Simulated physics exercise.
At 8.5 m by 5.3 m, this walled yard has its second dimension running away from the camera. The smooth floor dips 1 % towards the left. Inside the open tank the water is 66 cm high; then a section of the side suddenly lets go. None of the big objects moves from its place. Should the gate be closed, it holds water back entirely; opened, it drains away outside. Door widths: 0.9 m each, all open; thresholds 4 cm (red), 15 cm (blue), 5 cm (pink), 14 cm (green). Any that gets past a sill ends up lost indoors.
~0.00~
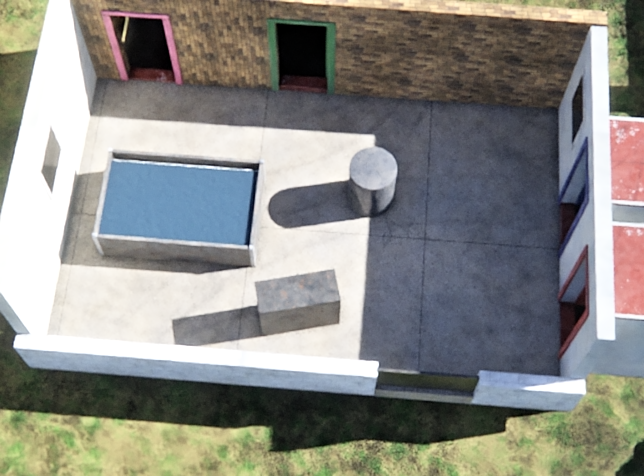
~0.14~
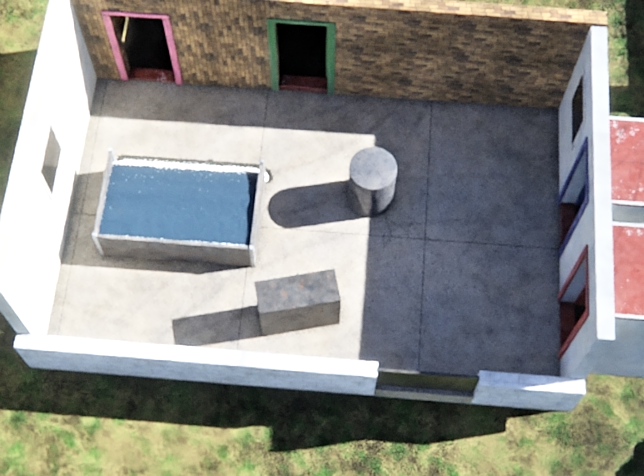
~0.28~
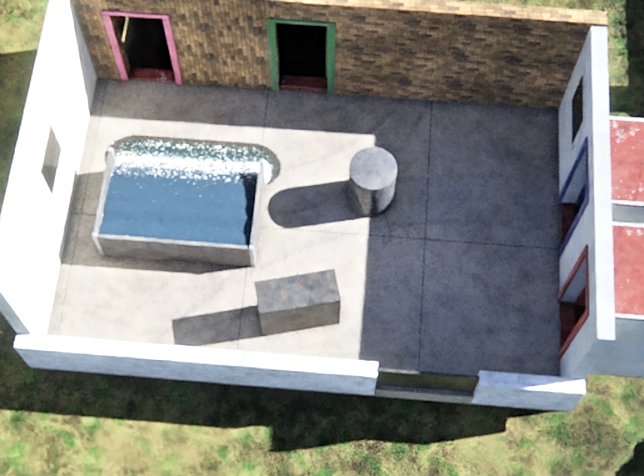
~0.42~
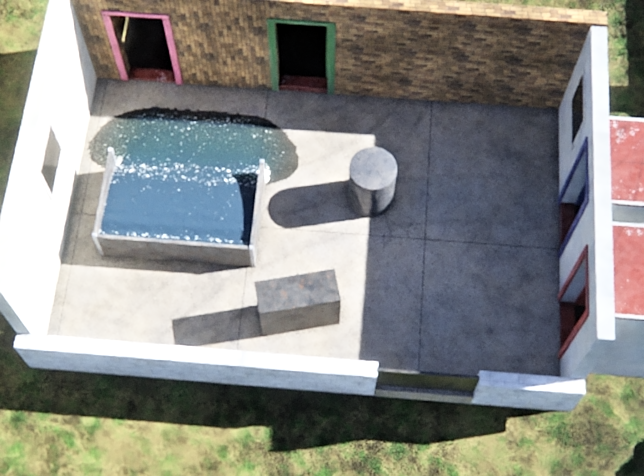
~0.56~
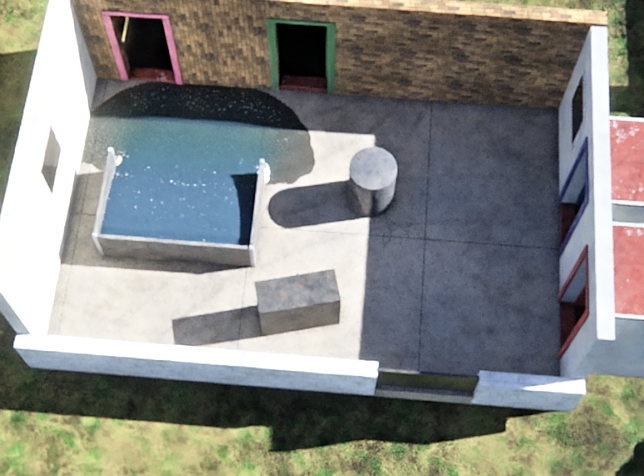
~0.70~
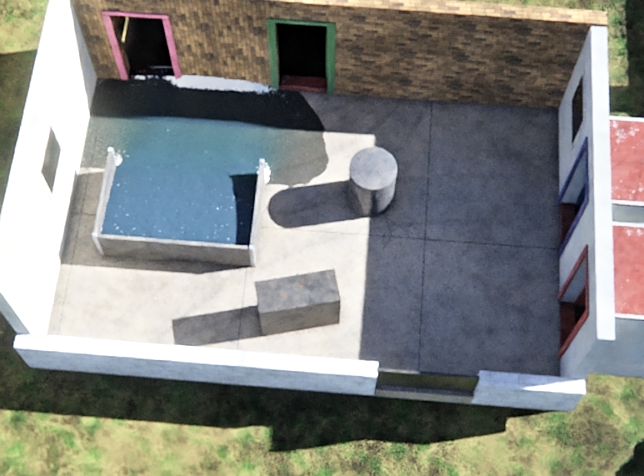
Walled yard from above, water pouring out the far side of an open tank and spreading across the floor to the brick wall.
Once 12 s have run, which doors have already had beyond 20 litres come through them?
Outcome: Red door: Falls short; blue door: Falls short; pink door: Tops the amount; green door: Tops the amount.
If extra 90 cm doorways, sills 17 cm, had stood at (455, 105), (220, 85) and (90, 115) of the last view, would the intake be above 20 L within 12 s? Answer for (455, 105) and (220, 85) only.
Well, the first is shy of the mark and the second is beyond the mark.
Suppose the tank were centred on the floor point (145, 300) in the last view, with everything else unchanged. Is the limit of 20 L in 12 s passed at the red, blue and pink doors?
So the red door keeps within it, the blue door keeps within it and the pink door tops the limit.
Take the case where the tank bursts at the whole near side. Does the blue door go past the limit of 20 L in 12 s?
In that case, blue door: Less than that.
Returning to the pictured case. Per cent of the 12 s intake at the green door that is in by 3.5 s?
100 percent or so by then.
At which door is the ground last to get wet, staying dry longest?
The red door is last.
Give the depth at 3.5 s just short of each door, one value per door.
You'd see red at 0 cm, blue at 0 cm, pink at 18 cm and green at 10 cm.
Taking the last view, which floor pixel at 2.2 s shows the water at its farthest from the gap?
Point: Roughly (458, 105).
After 1.4 s water covers 20 % of the floor and is deepest (46 cm) near (213, 88); red door not reached, blue door not reached, pink door 24 cm at the sill, 130 L in, green door 22 cm at the sill, 5 L in.
After 2.2 s water covers 25 % of the floor and is deepest (36 cm) near (107, 81); red door not reached, blue door not reached, pink door 28 cm at the sill, 308 L in, green door 19 cm at the sill, 26 L in.
After 3.5 s water covers 50 % of the floor and is deepest (21 cm) near (97, 80); red door not reached, blue door not reached, pink door 18 cm at the sill, 464 L in, green door 10 cm at the sill, 35 L in.
After 7.0 s water covers 85 % of the floor and is deepest (12 cm) near (44, 349); red door 3 cm at the sill, 0 L in, blue door 5 cm at the sill, 0 L in, pink door 7 cm at the sill, 555 L in, green door 5 cm at the sill, 35 L in.
After 12.0 s water covers 100 % of the floor and is deepest (8 cm) near (163, 358); red door 3 cm at the sill, 0 L in, blue door 1 cm at the sill, 0 L in, pink door 7 cm at the sill, 574 L in, green door 4 cm at the sill, 35 L in.
